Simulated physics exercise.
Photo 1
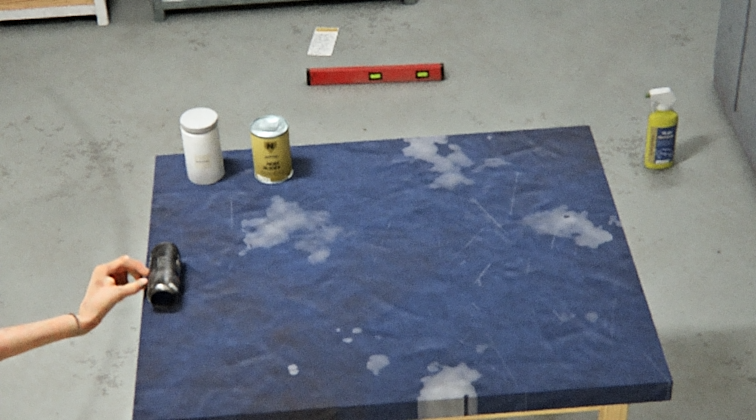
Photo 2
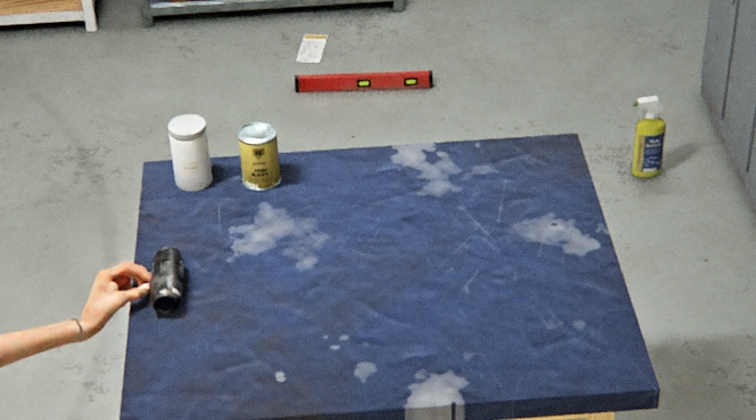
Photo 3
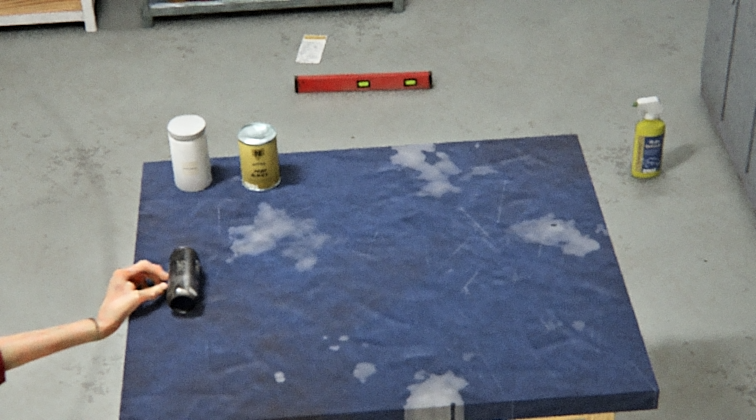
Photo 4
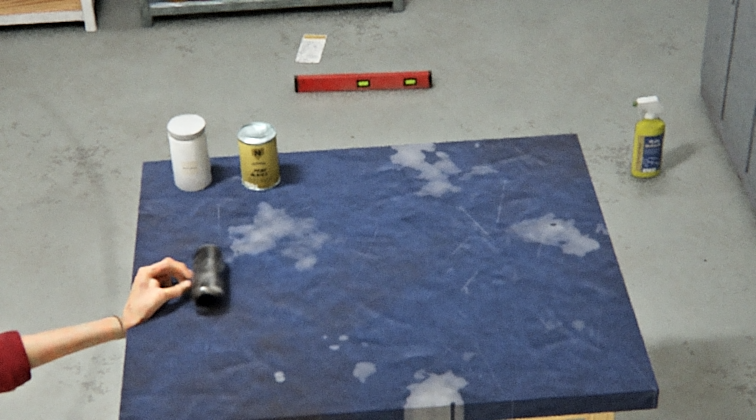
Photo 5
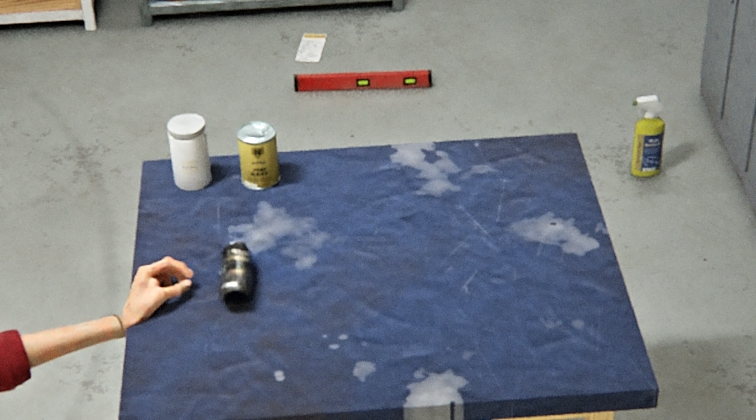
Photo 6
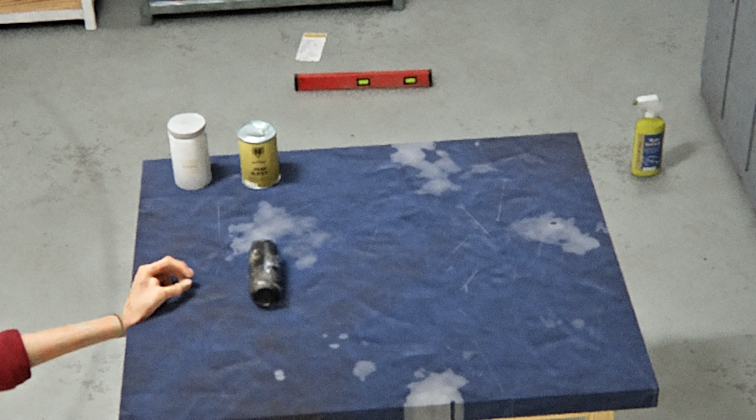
A black can lies on its side under a person's hand at the left of a blue, stained tabletop, near a white container and a gold tin. The hand pushes it to the right, then stays behind with fingers curled as the can rolls on across the surface, away from the hand.
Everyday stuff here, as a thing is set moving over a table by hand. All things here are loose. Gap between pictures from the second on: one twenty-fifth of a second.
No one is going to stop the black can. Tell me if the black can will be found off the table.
Pretty sure it is gone from up there, you know.
Then, 0.30 s after the last picture, black can rolled well along near (468, 258).
Then, 0.60 s after the last picture, black can now off the table.
Then, 0.90 s after the last picture, things are still on the move.
By the end, off the table, black can.
